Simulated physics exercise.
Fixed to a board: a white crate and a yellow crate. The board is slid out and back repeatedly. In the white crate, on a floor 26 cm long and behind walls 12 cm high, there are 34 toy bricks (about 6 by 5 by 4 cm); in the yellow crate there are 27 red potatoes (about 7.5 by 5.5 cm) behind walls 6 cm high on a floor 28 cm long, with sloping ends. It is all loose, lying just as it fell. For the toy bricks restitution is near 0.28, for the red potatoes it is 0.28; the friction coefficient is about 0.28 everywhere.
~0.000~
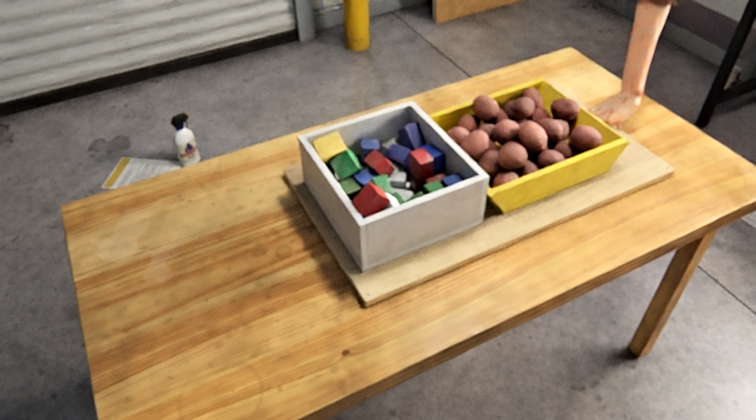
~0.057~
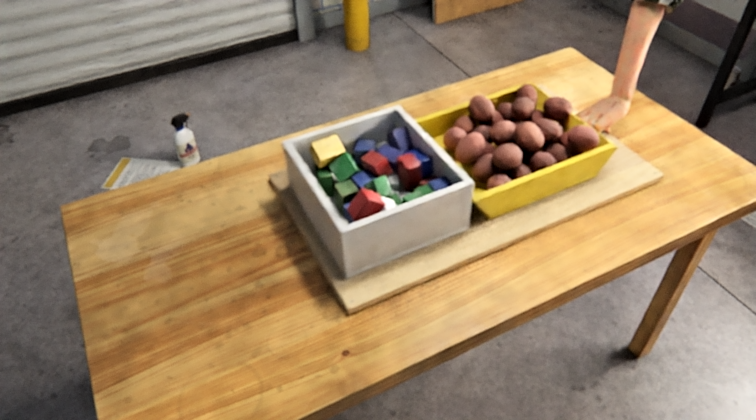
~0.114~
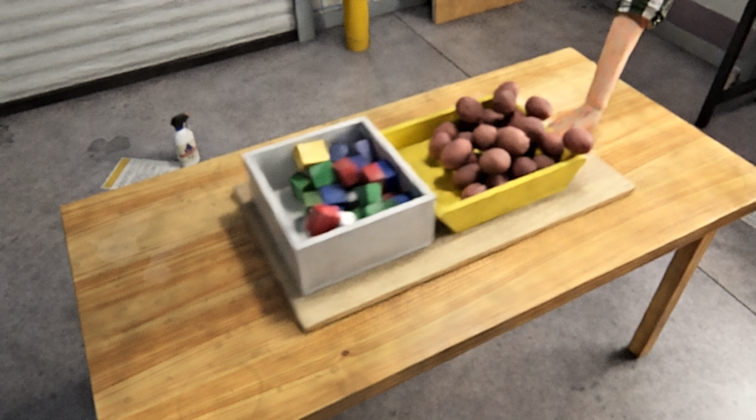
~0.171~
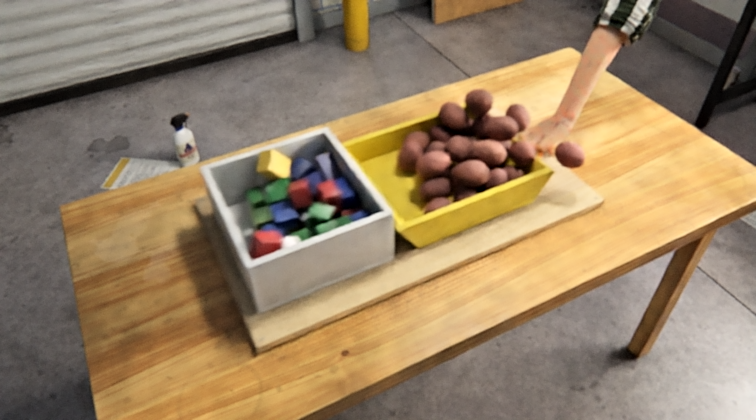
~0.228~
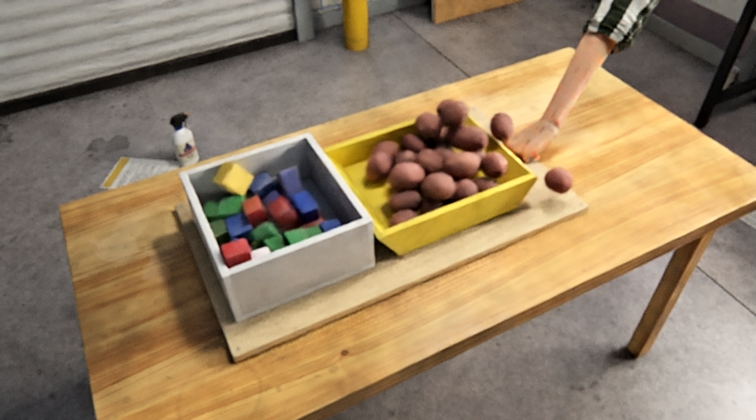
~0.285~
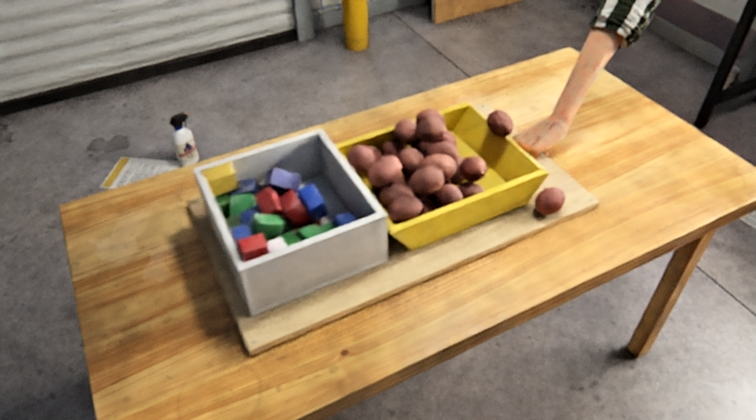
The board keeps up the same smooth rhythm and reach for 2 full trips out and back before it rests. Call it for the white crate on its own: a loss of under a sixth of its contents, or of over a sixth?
Under a sixth.
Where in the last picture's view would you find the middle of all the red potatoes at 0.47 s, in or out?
They're centred near (493, 135).
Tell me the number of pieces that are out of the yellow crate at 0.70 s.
Roughly 16 for the yellow crate.
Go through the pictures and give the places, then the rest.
In the first picture (each is followed by its nearest rim corner in this view), white crate, (365, 221); yellow crate, (494, 191); shifted 0 cm; none out.
In the second picture, white crate, (347, 228); yellow crate, (479, 197); shifted 4 cm.
In the third picture, white crate, (302, 245); yellow crate, (442, 211); shifted 13 cm.
In the fourth picture, white crate, (253, 263); yellow crate, (403, 227); shifted 22 cm; 2 out, the lowest potato at (570, 155).
In the fifth picture, white crate, (229, 272); yellow crate, (383, 234); shifted 26 cm; 2 out, the lowest potato at (558, 181).
In the sixth picture, white crate, (245, 266); yellow crate, (396, 229); shifted 23 cm; 1 out, the lowest potato at (550, 200).
After 0.47 s, white crate 34 in, 0 out and yellow crate 23 in, 4 out.
After 0.70 s, white crate 34 in, 0 out and yellow crate 12 in, 15 out.
After 1.02 s, white crate 33 in, 1 out and yellow crate 10 in, 17 out.
Final count (at 1.44 s), white crate 33 in, 1 out and yellow crate 9 in, 18 out. Asked share, 1 of 34, 3 per cent.
